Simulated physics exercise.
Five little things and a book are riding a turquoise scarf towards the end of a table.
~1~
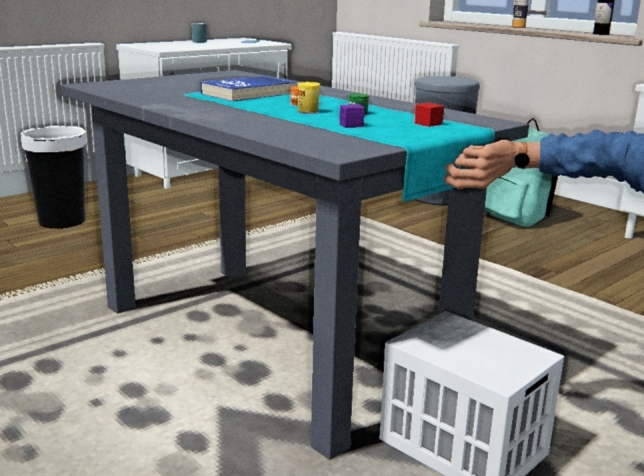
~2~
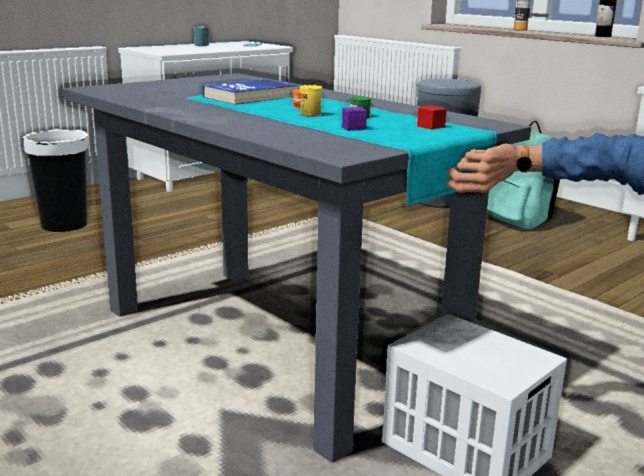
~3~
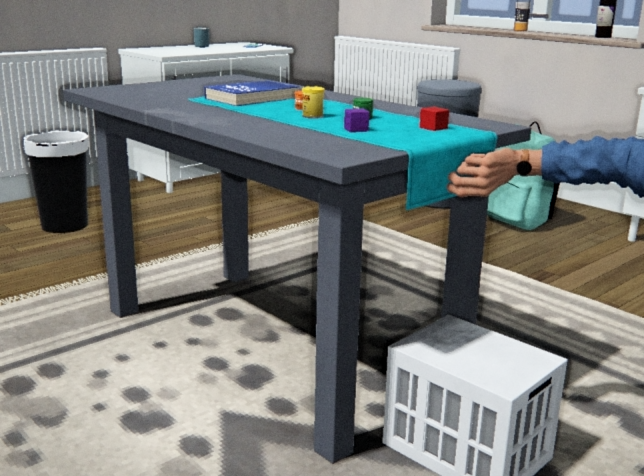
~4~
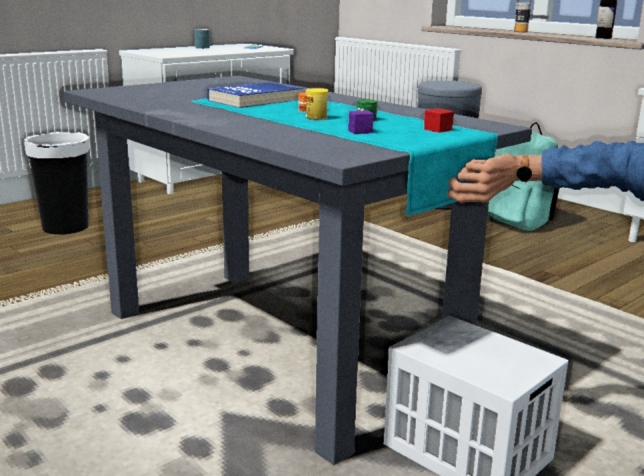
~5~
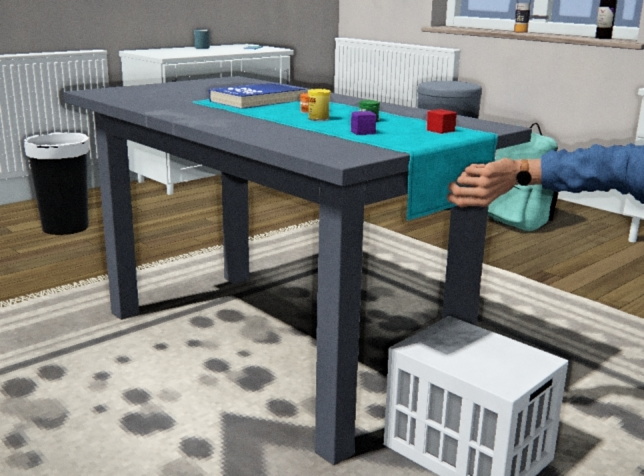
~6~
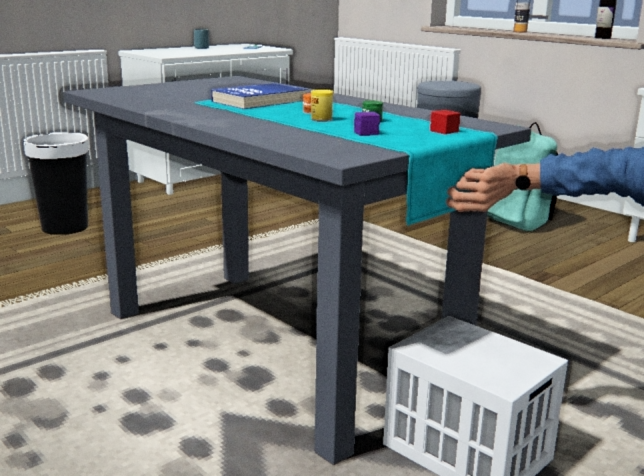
A turquoise scarf slid slowly over the right end of a dark table beside an outstretched hand, its hem creeping lower as the book, cubes and little pots on it shifted slightly right.
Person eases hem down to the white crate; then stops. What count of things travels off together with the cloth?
The final total over the edge will be three.
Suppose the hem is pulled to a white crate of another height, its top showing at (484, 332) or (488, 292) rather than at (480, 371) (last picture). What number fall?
That would make 2 and 1.
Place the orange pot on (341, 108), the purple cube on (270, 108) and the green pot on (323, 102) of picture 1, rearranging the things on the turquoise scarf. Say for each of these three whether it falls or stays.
I'd say the orange pot hangs on, the purple cube hangs on, and the green pot hangs on.
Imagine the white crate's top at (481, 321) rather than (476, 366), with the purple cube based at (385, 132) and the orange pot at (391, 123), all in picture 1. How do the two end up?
Here's what happens: The purple cube leaves its perch, the orange pot leaves its perch.
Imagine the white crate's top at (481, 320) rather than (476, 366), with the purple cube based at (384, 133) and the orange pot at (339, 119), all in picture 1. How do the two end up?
So the purple cube leaves, and the orange pot stays there.
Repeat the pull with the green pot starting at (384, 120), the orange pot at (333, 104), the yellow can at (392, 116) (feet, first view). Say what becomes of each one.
The green pot ends up off; the orange pot stays put; the yellow can ends up off.
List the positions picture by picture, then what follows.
In the first frame, hem (403, 202); red cube (430, 105); purple cube (352, 106); green pot (359, 95); yellow can (309, 84); orange pot (302, 88); top of the crate (476, 366).
In the second frame, hem (407, 206); red cube (432, 108).
In the third frame, hem (406, 210); purple cube (357, 110).
In the fourth frame, hem (406, 215); green pot (367, 101); top of the crate (480, 371).
In the fifth frame, hem (407, 220); yellow can (319, 91).
In the sixth frame, hem (407, 226); red cube (446, 112); purple cube (367, 113); green pot (373, 102); yellow can (322, 91); orange pot (314, 95).
A little later, hem near (448, 252); all still up.
Next, hem near (446, 307); red cube and purple cube gone.
Later still, hem on the crate; red cube, purple cube and green pot gone.
When it is over, hem on the crate; red cube, purple cube and green pot gone. The table loses three.
